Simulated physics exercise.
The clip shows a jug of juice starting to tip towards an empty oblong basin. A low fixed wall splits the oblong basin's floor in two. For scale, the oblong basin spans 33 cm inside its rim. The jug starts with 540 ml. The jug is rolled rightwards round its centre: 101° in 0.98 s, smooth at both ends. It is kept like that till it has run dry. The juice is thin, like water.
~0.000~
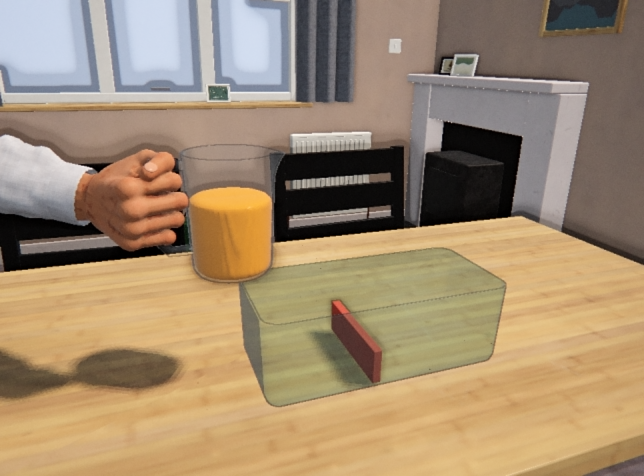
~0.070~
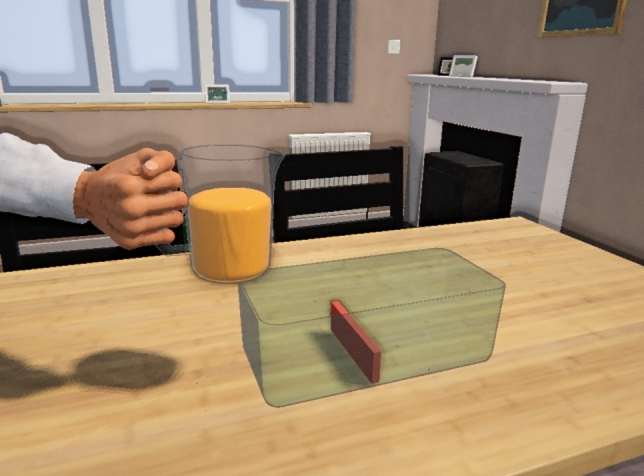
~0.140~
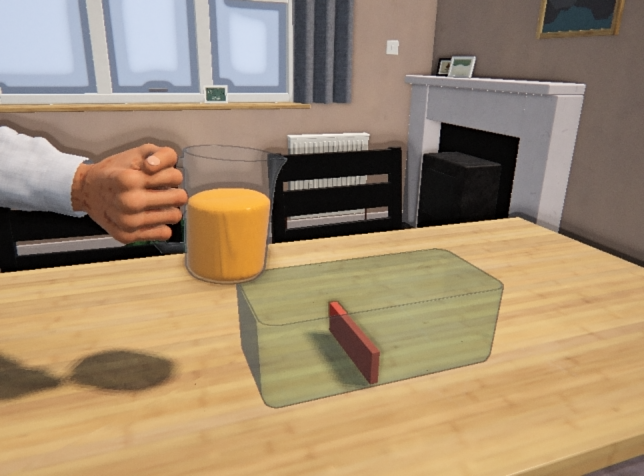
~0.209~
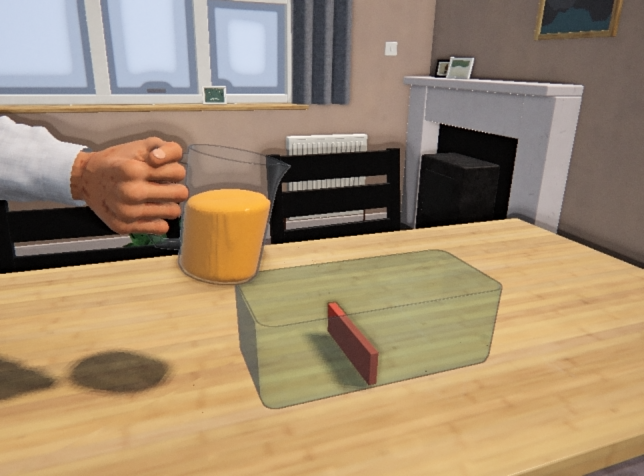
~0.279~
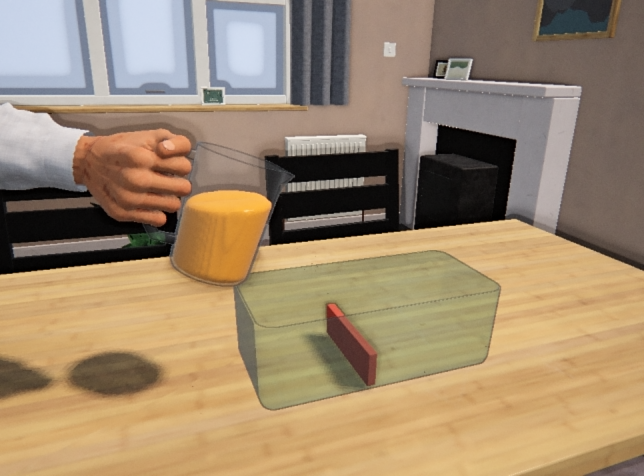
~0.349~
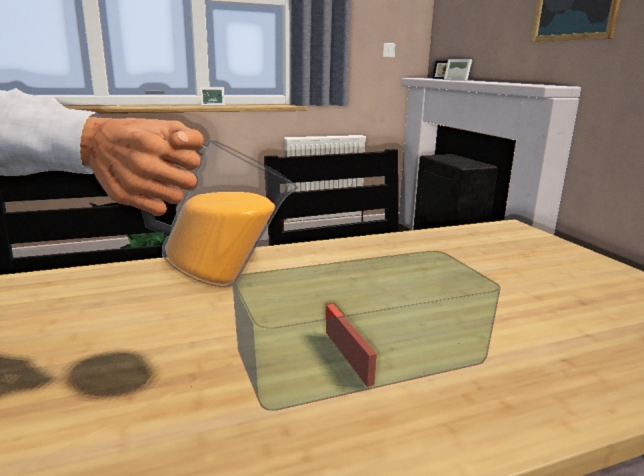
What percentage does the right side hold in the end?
Roughly 2 per cent is past the wall.
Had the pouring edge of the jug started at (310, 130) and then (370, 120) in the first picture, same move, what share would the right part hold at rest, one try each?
In turn about 80 and 90 per cent.
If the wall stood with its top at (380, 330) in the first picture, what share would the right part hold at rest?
Then about 10 per cent.
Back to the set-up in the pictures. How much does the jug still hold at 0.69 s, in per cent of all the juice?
Some 86 per cent.
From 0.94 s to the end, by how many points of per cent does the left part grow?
Near 46 in a hundred.
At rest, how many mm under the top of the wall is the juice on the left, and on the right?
Left about 20 mm, right about 46 mm.
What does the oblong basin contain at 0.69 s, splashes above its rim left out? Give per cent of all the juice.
About 2 per cent.
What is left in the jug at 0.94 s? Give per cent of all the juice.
About 34 per cent.
By 0.69 s the tilt is 80° and 87 per cent is still to pour, 2 is left of the wall and 0 right of it.
By 0.94 s the tilt is 101° and 34 per cent is still to pour, 50 is left of the wall and 0 right of it.
By 1.20 s the tilt is 101° and 6 per cent is still to pour, 86 is left of the wall and 1 right of it.
By 1.48 s the tilt is 101° and 1 per cent is still to pour, 94 is left of the wall and 2 right of it.
At rest 95 per cent lies left of the wall, 2 right of it and 3 outside.
